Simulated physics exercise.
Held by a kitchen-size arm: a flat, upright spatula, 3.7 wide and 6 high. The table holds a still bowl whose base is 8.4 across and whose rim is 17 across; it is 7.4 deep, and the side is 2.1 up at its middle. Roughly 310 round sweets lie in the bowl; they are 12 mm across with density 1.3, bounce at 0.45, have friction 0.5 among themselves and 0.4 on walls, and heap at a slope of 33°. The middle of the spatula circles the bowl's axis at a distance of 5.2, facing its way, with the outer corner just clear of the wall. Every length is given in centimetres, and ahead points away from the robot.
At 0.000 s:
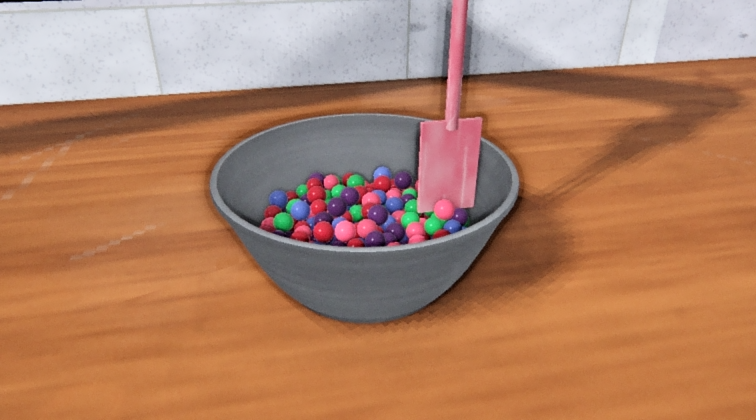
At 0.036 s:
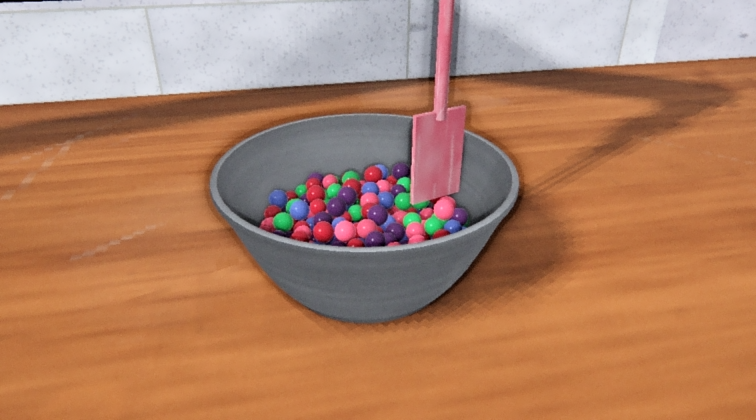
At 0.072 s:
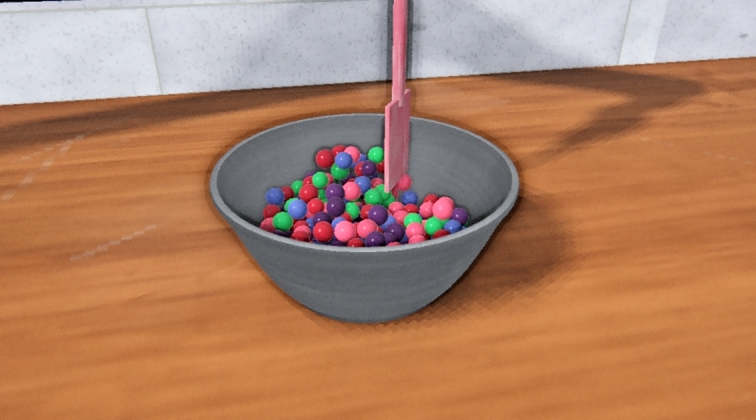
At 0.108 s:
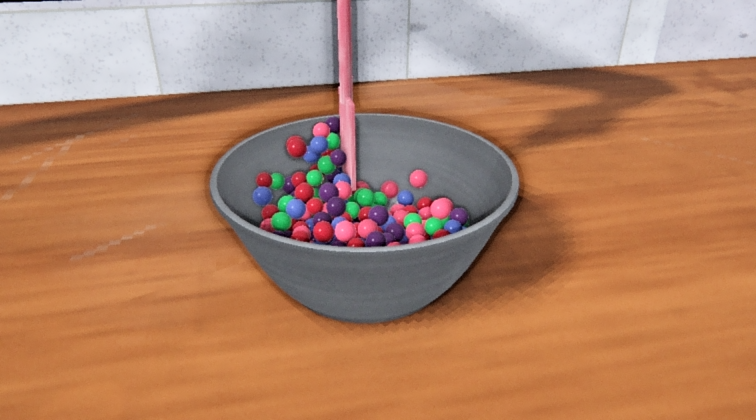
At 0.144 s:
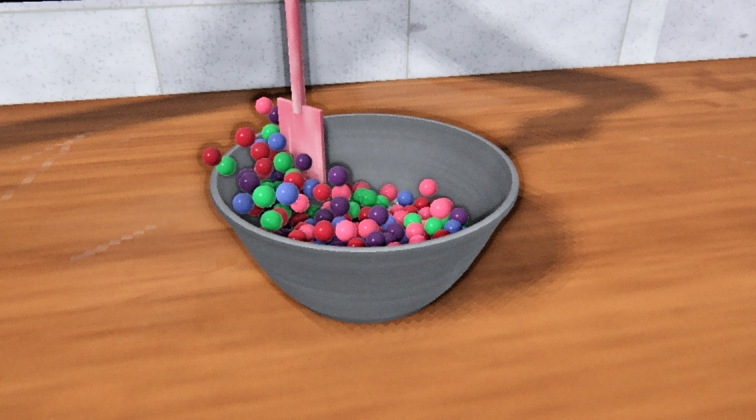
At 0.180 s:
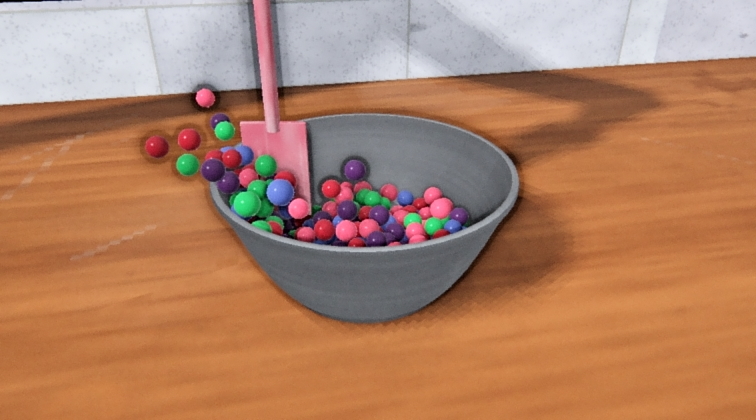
Pink spatula sweeping leftward around the back of a grey bowl, pushing colourful balls up and over the left rim.
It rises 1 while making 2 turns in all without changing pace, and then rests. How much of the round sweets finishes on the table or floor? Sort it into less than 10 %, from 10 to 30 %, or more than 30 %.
It goes in from 10 to 30 %.
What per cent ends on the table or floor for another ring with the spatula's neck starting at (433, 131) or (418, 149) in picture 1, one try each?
Roughly 40 and 25 per cent.
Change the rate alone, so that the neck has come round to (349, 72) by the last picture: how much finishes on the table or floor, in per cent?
It works out to roughly 5 percent.
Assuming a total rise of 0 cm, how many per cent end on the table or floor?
It comes to some 20 per cent.
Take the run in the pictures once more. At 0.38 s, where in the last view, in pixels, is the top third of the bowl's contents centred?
About (395, 216) in the last picture.
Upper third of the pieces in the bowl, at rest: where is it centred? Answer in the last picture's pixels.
It is centred near (360, 233).
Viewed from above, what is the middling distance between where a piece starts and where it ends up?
Something near 1 cm, measured level.
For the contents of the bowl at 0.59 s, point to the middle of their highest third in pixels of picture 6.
Close to pixel (355, 234).
By 0.38 s, 20° round, highest piece 11 above the table; 272 in the bowl, 23 on the table or floor, 15 in flight or on the tool.
By 0.59 s, 233° round, highest piece 9 above the table; 254 in the bowl, 47 on the table or floor, 9 in flight or on the tool.
By 0.89 s, 0° round, highest piece 5 above the table; 253 in the bowl, 57 on the table or floor.
By 1.59 s, 0° round, highest piece 5 above the table; 253 in the bowl, 57 on the table or floor.
Final count, 253 in the bowl, 57 on the table or floor. That is 18 % on the table or floor.
